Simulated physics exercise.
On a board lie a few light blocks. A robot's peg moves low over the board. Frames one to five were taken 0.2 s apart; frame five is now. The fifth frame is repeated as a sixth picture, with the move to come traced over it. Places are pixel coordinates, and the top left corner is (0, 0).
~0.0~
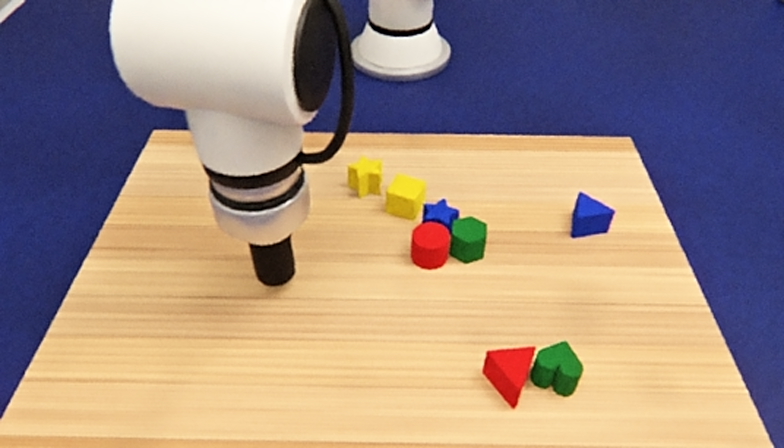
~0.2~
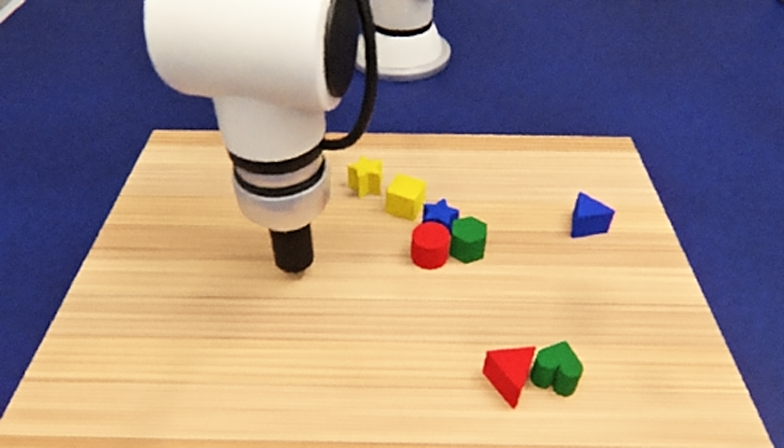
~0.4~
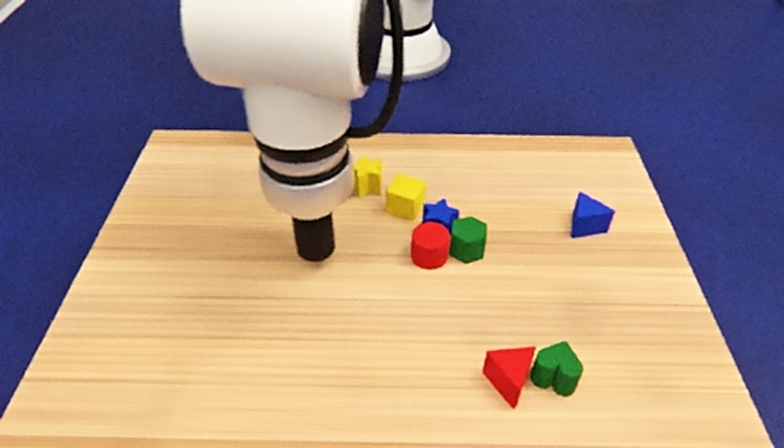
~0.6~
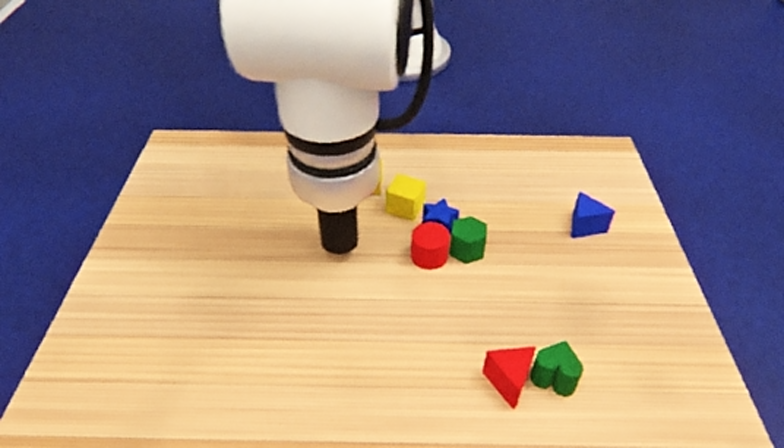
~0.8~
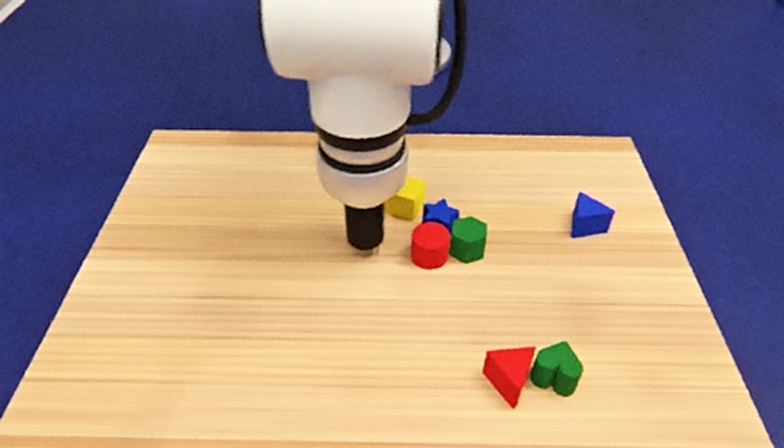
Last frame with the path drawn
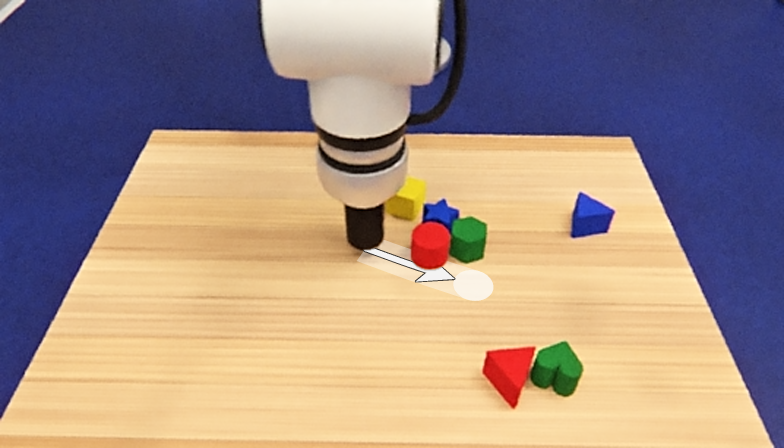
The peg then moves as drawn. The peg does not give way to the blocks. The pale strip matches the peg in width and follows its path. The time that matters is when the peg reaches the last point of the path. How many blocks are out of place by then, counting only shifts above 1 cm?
Of all the blocks, two travel more than a centimetre.
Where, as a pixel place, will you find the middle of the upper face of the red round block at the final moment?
Around pixel (506, 246).
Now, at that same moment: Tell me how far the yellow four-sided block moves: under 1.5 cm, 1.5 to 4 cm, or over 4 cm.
Offset: Below 1.5 cm.
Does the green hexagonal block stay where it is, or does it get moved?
By the last moment of the path, the green hexagonal block has shifted.
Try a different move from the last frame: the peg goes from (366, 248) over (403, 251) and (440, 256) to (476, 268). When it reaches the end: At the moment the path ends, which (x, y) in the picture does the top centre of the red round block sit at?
It will end up at (516, 261).
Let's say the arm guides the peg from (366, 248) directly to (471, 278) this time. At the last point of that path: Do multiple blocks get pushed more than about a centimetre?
My answer is yes.
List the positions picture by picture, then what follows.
In the first frame, lower end of the peg (276, 272), tops of blocks, yellow four-sided block (406, 186), red round block (431, 235), blue star (440, 210), green hexagonal block (470, 228).
In the second frame, peg (295, 259), blocks as before.
In the third frame, peg (316, 248), blocks as before.
In the fourth frame, peg (340, 241), blocks as before.
In the fifth frame, peg (365, 237), yellow four-sided block (406, 186), red round block (431, 235), blue star (440, 210), green hexagonal block (470, 228).
The drawn path runs from (366, 248) to (473, 285).
On the path given first. One third of the way, peg (400, 250); red round block (439, 236); green hexagonal block (475, 228).
Two thirds of the way, peg (438, 262); red round block (476, 243); green hexagonal block (496, 223), turned 50° anticlockwise.
At the end, peg (475, 274); yellow four-sided block not moved; red round block (506, 246); blue star not moved; green hexagonal block (504, 219), turned 80° anticlockwise.
